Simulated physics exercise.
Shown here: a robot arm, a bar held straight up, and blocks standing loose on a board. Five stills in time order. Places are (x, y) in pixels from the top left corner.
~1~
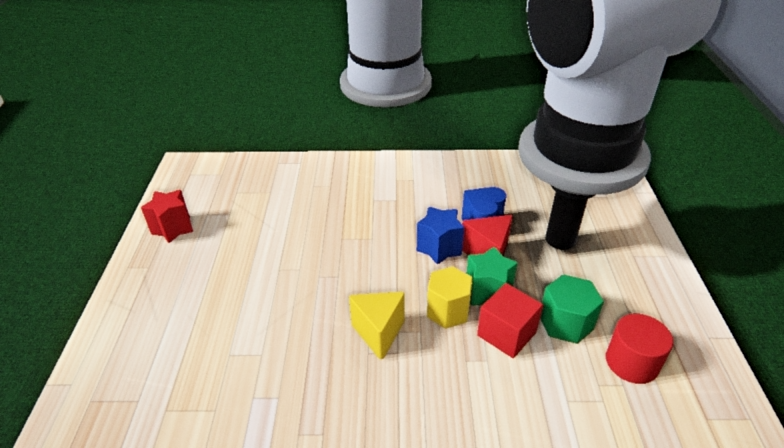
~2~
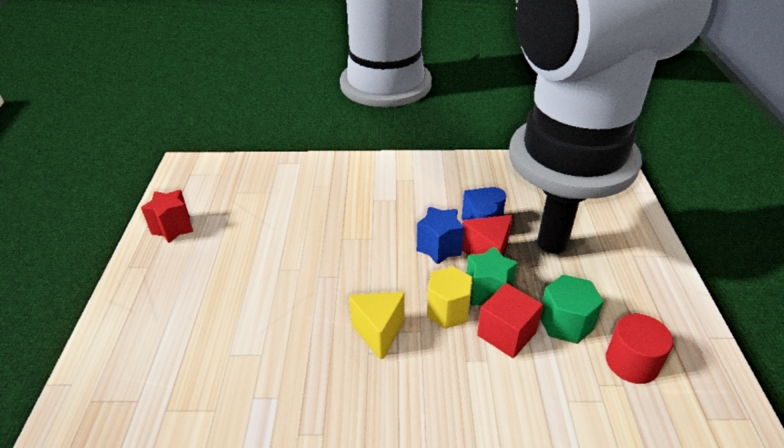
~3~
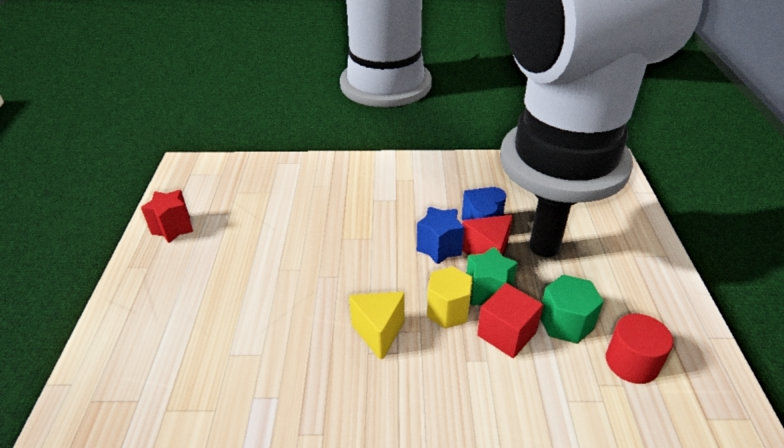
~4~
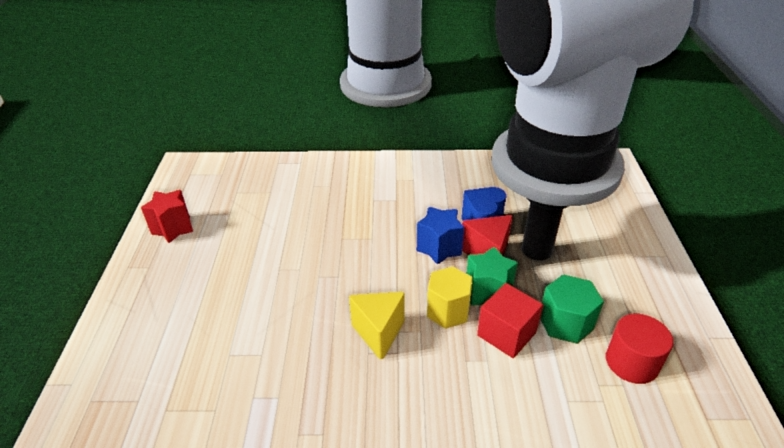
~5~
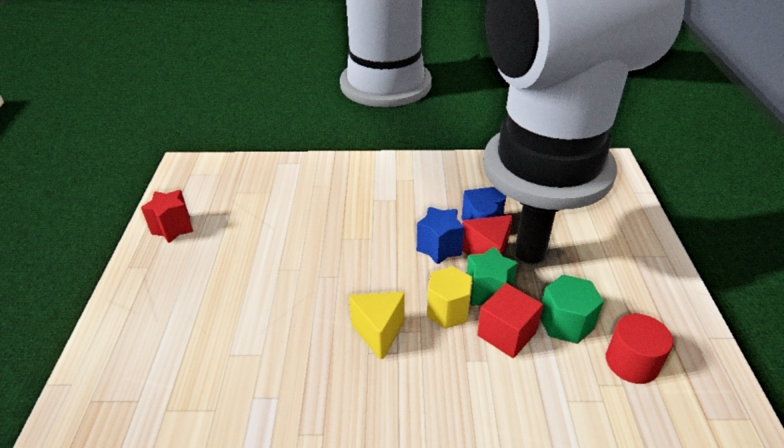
At the start, a robot arm holds a black upright bar over a wooden board, just right of a cluster of red, blue, green and yellow blocks, with a red star far to the left. The arm then moves the bar a short way left and slightly nearer the viewer, while the blocks stay still.
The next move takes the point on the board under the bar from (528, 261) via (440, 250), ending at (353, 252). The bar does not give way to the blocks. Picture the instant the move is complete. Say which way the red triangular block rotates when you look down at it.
The block turns clockwise.
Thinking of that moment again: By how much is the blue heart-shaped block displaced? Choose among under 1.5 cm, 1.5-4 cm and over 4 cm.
It will move less than 1.5 cm.
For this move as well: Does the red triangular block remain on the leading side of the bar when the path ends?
No.
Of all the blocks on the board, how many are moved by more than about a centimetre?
Two of them.
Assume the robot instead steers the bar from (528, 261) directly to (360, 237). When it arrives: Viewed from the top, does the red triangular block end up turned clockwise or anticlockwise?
From above, clockwise.
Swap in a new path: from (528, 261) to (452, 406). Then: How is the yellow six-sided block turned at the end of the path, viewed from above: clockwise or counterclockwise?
The answer is counter-clockwise.
On the path given first. One third of the way, bar (469, 245); blue star (404, 218), turned 15° anticlockwise; blue heart-shaped block (483, 196), turned 15° clockwise; red triangular block (442, 215), turned 15° clockwise.
Two thirds of the way, bar (411, 243); blue star (368, 220); blue heart-shaped block (483, 196), turned 15° clockwise; red triangular block (398, 203), turned 30° clockwise.
At the end, bar (352, 244); blue star (320, 218), turned 25° clockwise; blue heart-shaped block (483, 196), turned 15° clockwise; red triangular block (390, 201), turned 60° clockwise; green star still.
